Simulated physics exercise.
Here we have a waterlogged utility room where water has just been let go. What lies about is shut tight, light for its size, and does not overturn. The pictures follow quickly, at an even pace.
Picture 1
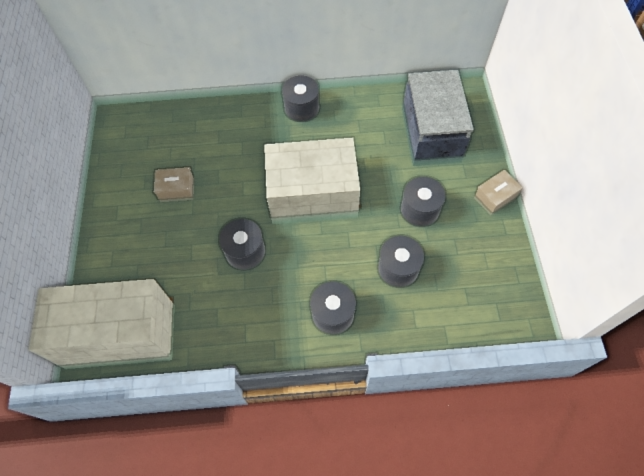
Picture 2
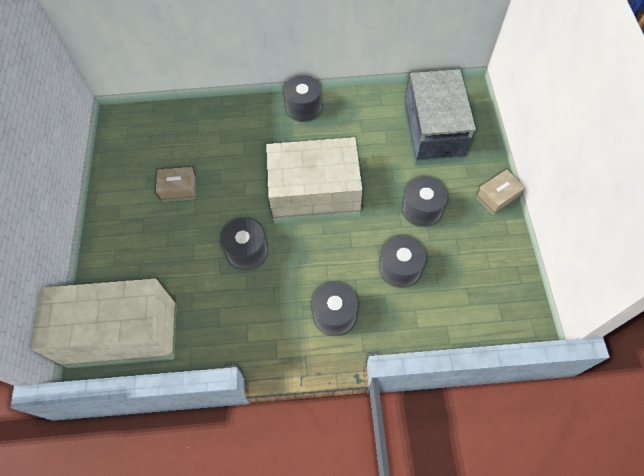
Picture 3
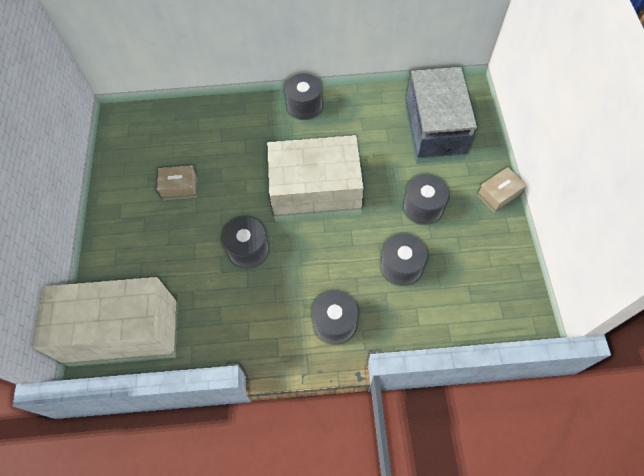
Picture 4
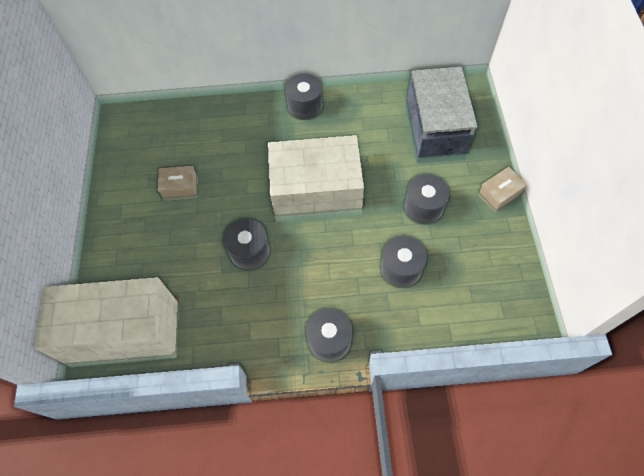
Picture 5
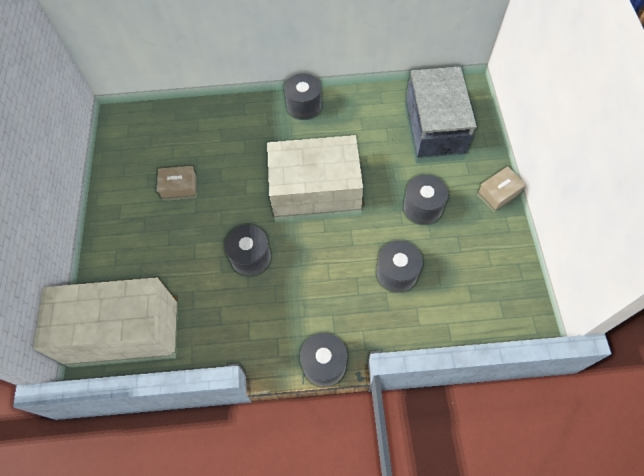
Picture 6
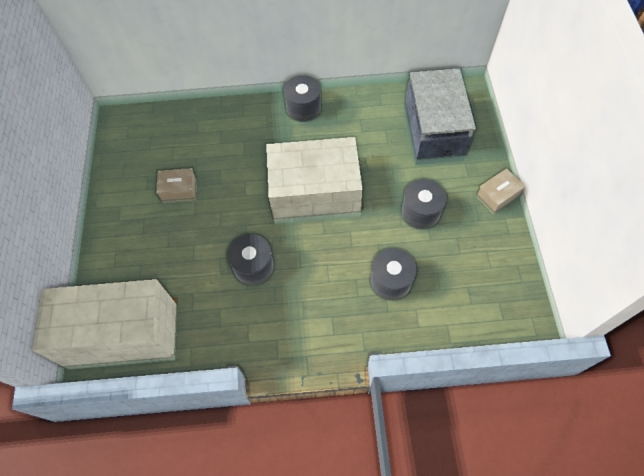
A door at the front of the green-floored room swung outward, then the nearest dark round tub drifted to the gap and disappeared from view while a few others crept slightly forward.
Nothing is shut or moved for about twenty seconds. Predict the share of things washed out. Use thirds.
That comes to at least two thirds.
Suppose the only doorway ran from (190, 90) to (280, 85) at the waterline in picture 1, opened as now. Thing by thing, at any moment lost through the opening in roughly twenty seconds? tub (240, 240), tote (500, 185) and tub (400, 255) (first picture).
In turn: Yes, still in, stays.
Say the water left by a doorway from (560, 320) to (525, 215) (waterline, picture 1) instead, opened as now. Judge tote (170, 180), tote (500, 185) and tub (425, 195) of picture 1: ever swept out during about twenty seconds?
In that order: Stays, out, carried outside.
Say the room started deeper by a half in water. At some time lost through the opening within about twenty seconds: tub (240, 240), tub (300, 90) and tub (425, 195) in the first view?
In turn: Carried outside, kept in, washed out.
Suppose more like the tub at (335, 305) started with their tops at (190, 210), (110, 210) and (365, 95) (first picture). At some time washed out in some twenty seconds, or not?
One after the other: Through, carried outside, no.
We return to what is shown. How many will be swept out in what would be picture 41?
I count 5.
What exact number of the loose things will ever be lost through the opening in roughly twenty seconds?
It comes to 5.
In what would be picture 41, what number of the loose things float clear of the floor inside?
That makes 2.
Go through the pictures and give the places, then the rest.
The first frame shows a tub at (241, 238), afloat; a tub at (402, 255) floats; 0 of 7 have shifted.
The second frame shows a tub at (242, 237), afloat; a tub at (404, 255), afloat; 0 of 7 have shifted.
The third frame shows a tub at (244, 236), afloat; a tub at (405, 253), afloat; 1 of 7 have shifted.
The fourth frame shows a tub at (245, 237) floats; a tub at (405, 255), afloat; 1 of 7 have shifted.
The fifth frame shows a tub at (246, 244), afloat, close to its start; a tub at (400, 260), afloat, close to its start; 3 of 7 have shifted.
The sixth frame shows a tub at (249, 253), afloat, close to its start; a tub at (394, 268) floats, close to its start; 3 of 7 have shifted.
A moment on, 1 of 7 are out; 6 afloat.
Next, 3 of 7 are out; 4 afloat.
Later, 5 of 7 are out; 2 afloat.
In the end, 5 of 7 are out; 2 afloat.
